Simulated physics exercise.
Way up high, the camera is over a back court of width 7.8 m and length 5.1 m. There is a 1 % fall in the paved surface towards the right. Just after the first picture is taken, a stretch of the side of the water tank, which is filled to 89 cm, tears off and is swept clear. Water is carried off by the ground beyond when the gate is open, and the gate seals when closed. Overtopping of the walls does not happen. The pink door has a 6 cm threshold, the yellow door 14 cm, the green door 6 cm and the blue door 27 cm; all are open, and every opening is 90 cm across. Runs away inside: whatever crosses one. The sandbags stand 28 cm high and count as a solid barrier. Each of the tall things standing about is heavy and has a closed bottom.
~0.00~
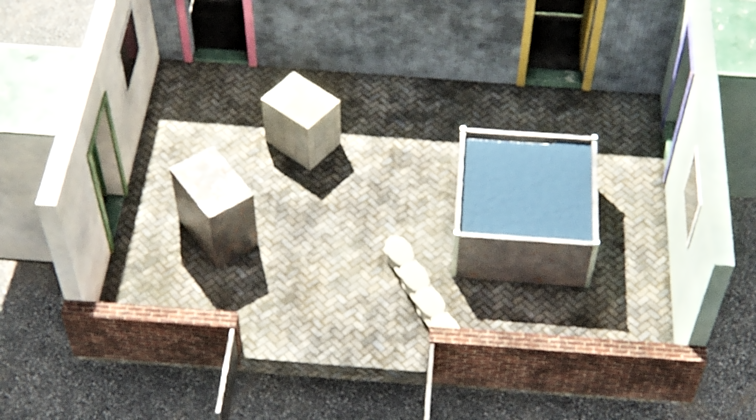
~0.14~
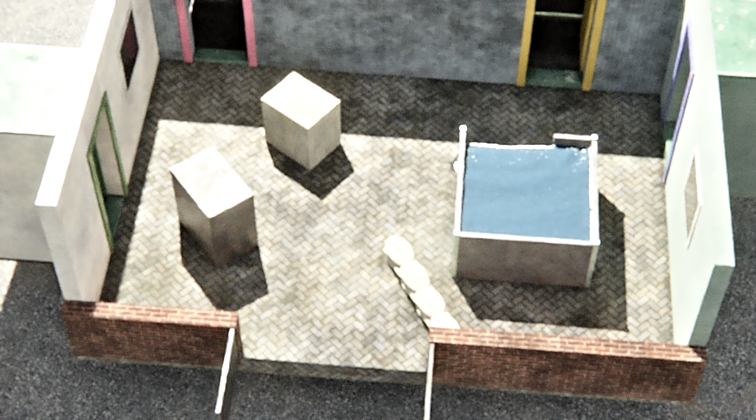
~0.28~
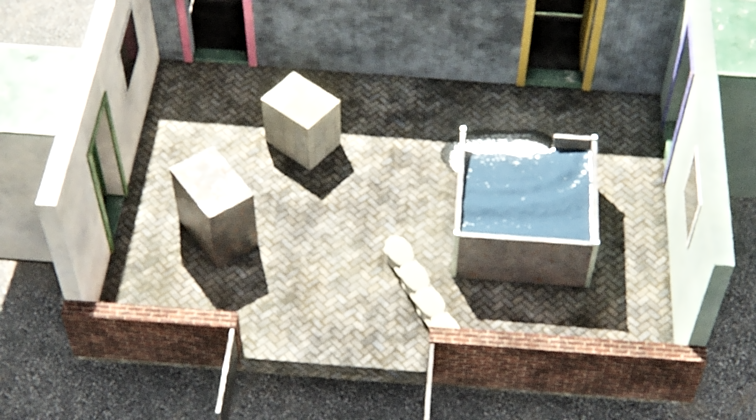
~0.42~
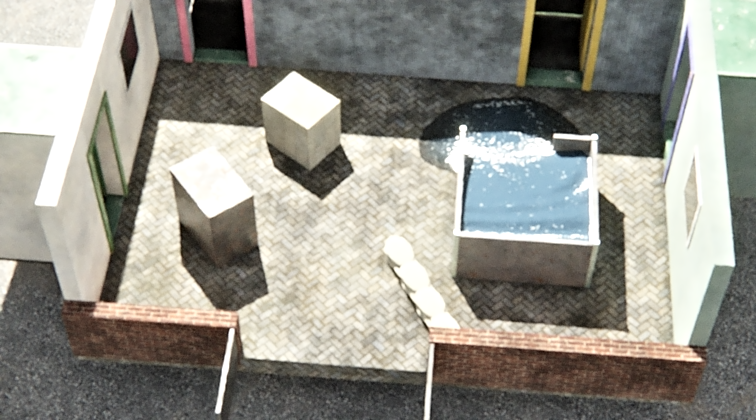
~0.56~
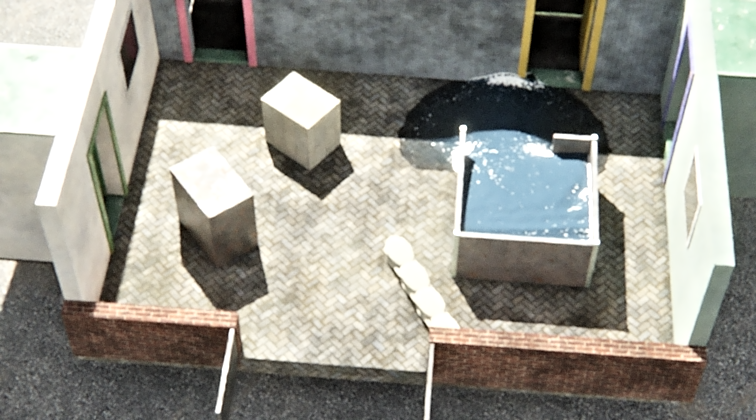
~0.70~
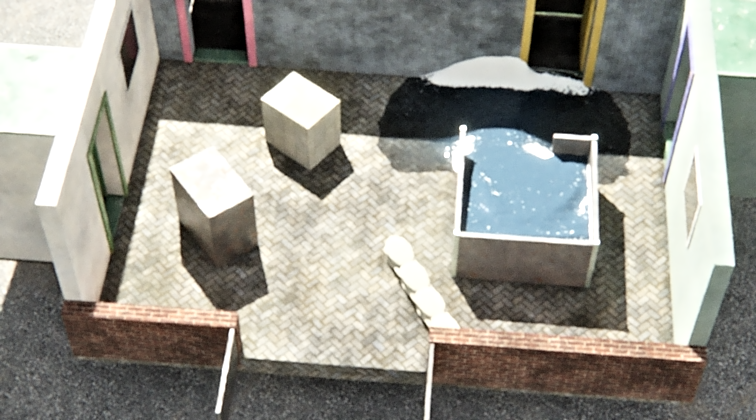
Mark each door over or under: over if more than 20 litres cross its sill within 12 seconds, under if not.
Marks: Pink door: Over; yellow door: Over; green door: Under; blue door: Under.
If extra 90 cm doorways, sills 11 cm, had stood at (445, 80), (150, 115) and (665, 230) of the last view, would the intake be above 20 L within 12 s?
Result in order - more than that, more than that, not enough.
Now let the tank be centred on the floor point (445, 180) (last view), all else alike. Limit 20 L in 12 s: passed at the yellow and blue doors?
Yellow: Within limit; blue: Within limit.
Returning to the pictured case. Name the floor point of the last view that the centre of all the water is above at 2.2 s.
Centre: Roughly (479, 155) px.
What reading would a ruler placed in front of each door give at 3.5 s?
In centimetres, the pink door has 11, the yellow door 22, the green door 5 and the blue door 17.
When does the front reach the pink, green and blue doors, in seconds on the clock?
Pink = 1.8 s, green = 3.0 s, blue = 1.0 s.
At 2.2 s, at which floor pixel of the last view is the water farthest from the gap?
Roughly at pixel (160, 61).
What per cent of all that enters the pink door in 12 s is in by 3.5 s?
Some 5 per cent by then.
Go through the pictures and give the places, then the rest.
The water tank at (527, 188) is whole and still, 89 cm deep, in the first frame.
The front is at (456, 168), 0.7 m from the gap on the water tank's far side; 0.4 m2 of floor is under water; 89 cm left at the back of the water tank, in the second frame.
The front is at a hidden place, 1.0 m from the gap on the water tank's far side; 1.2 m2 of floor is under water; 88 cm left at the back of the water tank, in the third frame.
The front is at (526, 101), 1.6 m from the gap on the water tank's far side; 2.8 m2 of floor is under water; 79 cm left at the back of the water tank, in the fourth frame.
Water pours out on the water tank's far side and has run 2.0 m, to (558, 89); typically 8 cm deep outside, 75 cm at the water tank's back, in the fifth frame.
The front is at (415, 79), 2.4 m from the gap on the water tank's far side; 5.9 m2 of floor is under water; 75 cm left at the back of the water tank, in the sixth frame.
After 1.4 s water covers 20 % of the floor and is deepest (51 cm) near (492, 93); pink door not reached, yellow door 39 cm at the sill, 97 L in, green door not reached, blue door 5 cm at the sill, 0 L in.
After 2.2 s water covers 35 % of the floor and is deepest (40 cm) near (643, 95); pink door 7 cm at the sill, 0 L in, yellow door 32 cm at the sill, 216 L in, green door not reached, blue door 15 cm at the sill, 0 L in.
After 3.5 s water covers 55 % of the floor and is deepest (31 cm) near (182, 62); pink door 11 cm at the sill, 3 L in, yellow door 22 cm at the sill, 286 L in, green door 5 cm at the sill, 0 L in, blue door 17 cm at the sill, 0 L in.
After 7.0 s water covers 95 % of the floor and is deepest (16 cm) near (466, 359); pink door 8 cm at the sill, 40 L in, yellow door 9 cm at the sill, 307 L in, green door 6 cm at the sill, 0 L in, blue door 11 cm at the sill, 0 L in.
After 12.0 s water covers 95 % of the floor and is deepest (12 cm) near (665, 297); pink door 5 cm at the sill, 47 L in, yellow door 7 cm at the sill, 307 L in, green door 3 cm at the sill, 2 L in, blue door 8 cm at the sill, 0 L in.
